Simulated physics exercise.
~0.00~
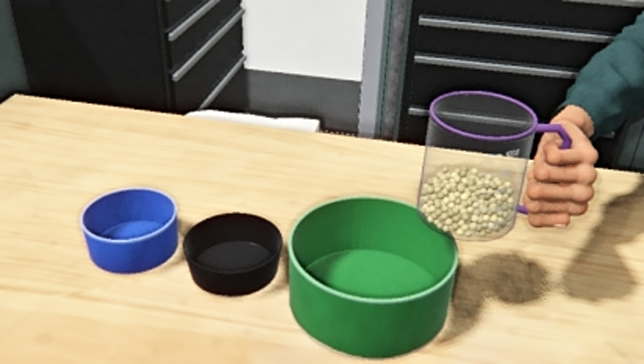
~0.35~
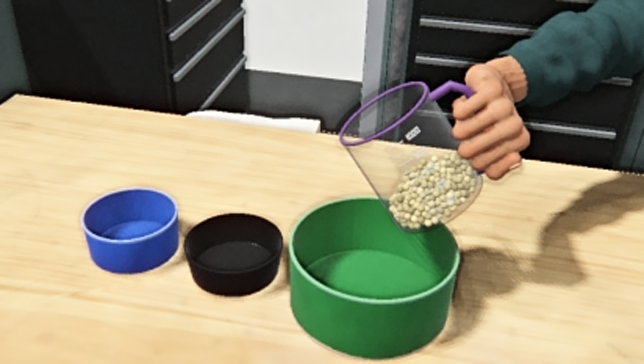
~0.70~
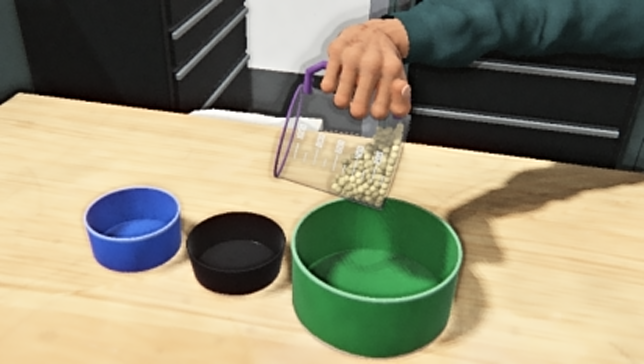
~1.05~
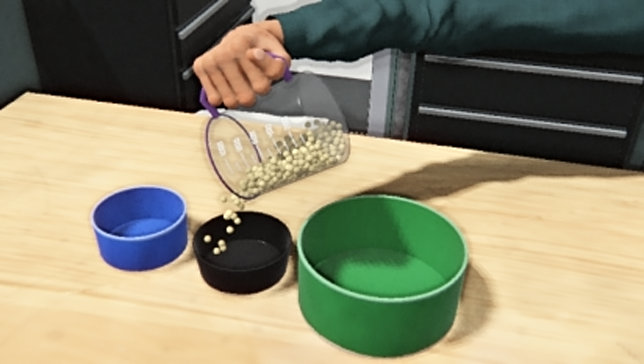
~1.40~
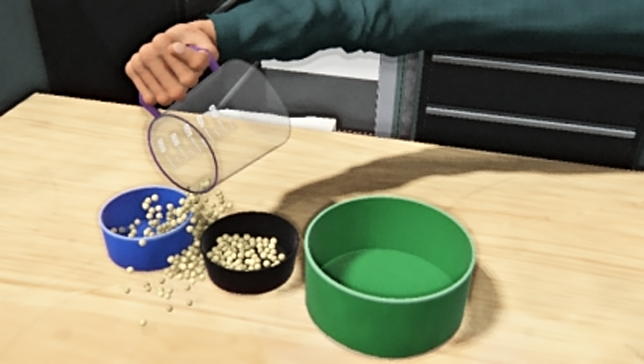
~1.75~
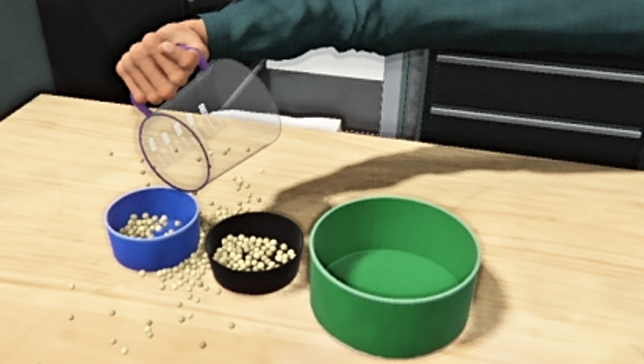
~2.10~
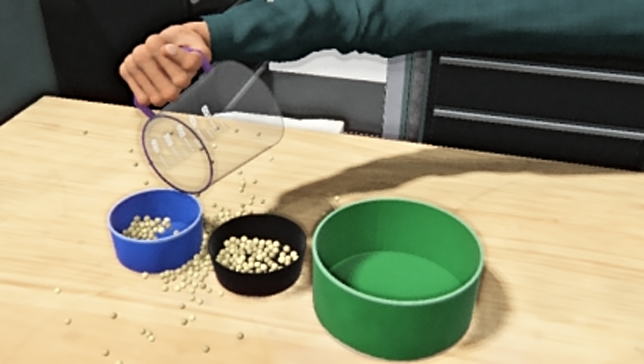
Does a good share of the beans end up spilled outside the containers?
Yes, many beans end up scattered on the table, while the rest lie in the black dish and the blue dish and the green pot stays empty.
